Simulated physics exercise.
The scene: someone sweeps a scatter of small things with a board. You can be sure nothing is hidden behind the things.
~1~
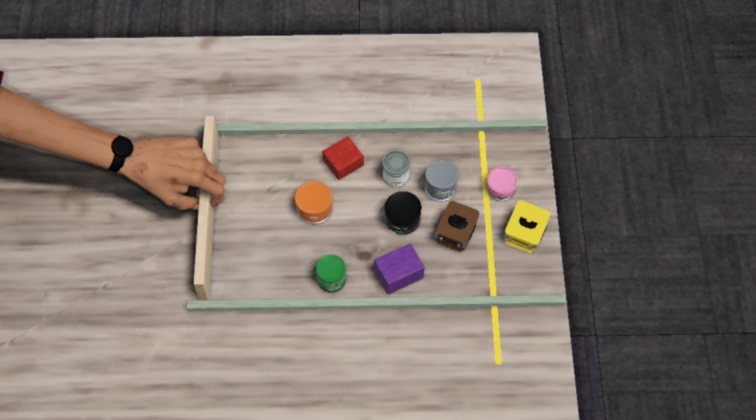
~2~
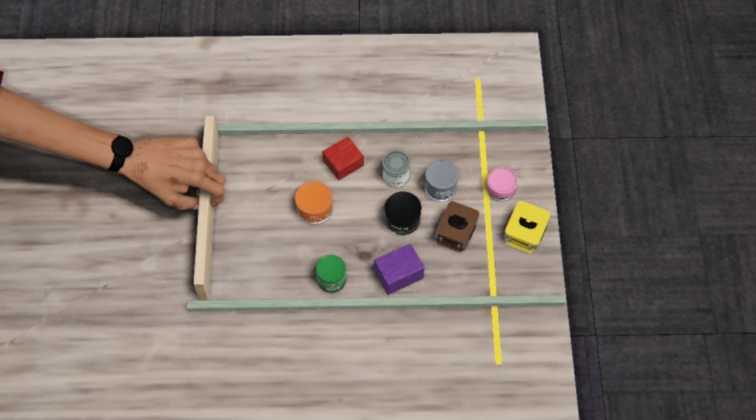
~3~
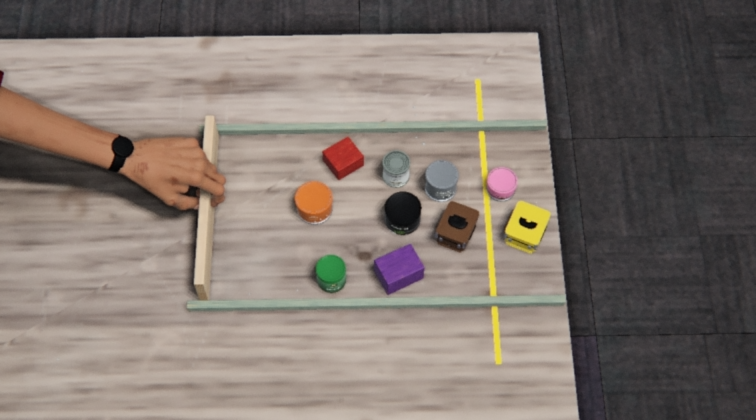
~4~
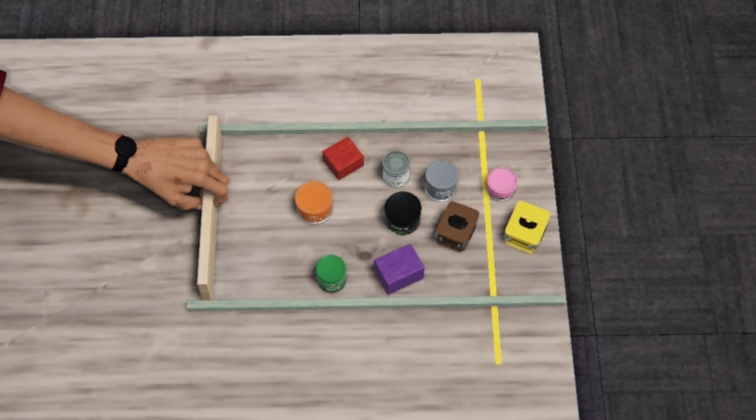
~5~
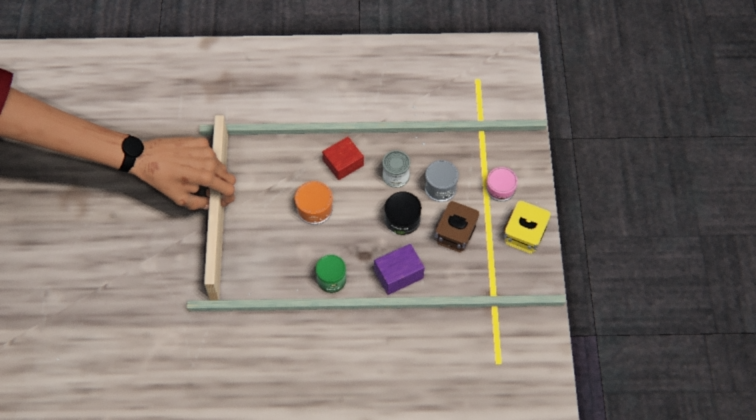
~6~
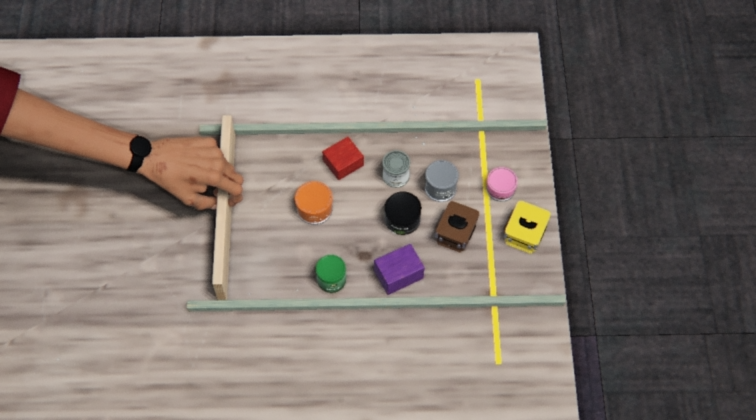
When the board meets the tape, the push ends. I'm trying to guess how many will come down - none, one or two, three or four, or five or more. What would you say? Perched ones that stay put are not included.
After the sweep, the pieces gone from the top come to one or two, as it turns out.
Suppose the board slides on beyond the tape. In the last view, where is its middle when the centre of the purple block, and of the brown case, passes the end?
When the purple block crosses, the middle is near (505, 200); when the brown case crosses, near (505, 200).
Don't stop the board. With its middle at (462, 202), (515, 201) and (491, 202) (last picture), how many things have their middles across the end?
In order of the places given, that's 0, 5 and 2.
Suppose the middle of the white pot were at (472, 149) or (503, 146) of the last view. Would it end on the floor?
Order of tries: On, on.
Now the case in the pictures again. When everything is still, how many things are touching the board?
In total, 5.
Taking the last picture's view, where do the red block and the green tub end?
For the red block it's (499, 149), and for the green tub it's (507, 271).
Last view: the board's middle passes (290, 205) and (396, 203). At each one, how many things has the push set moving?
First position 0; second position 8.
A little later, none off yet; yellow case at rest near (527, 228); pink tin at rest near (502, 184); brown case at rest near (457, 227).
When it is over, the number that fall off is one or two; down, pink tin and yellow case.
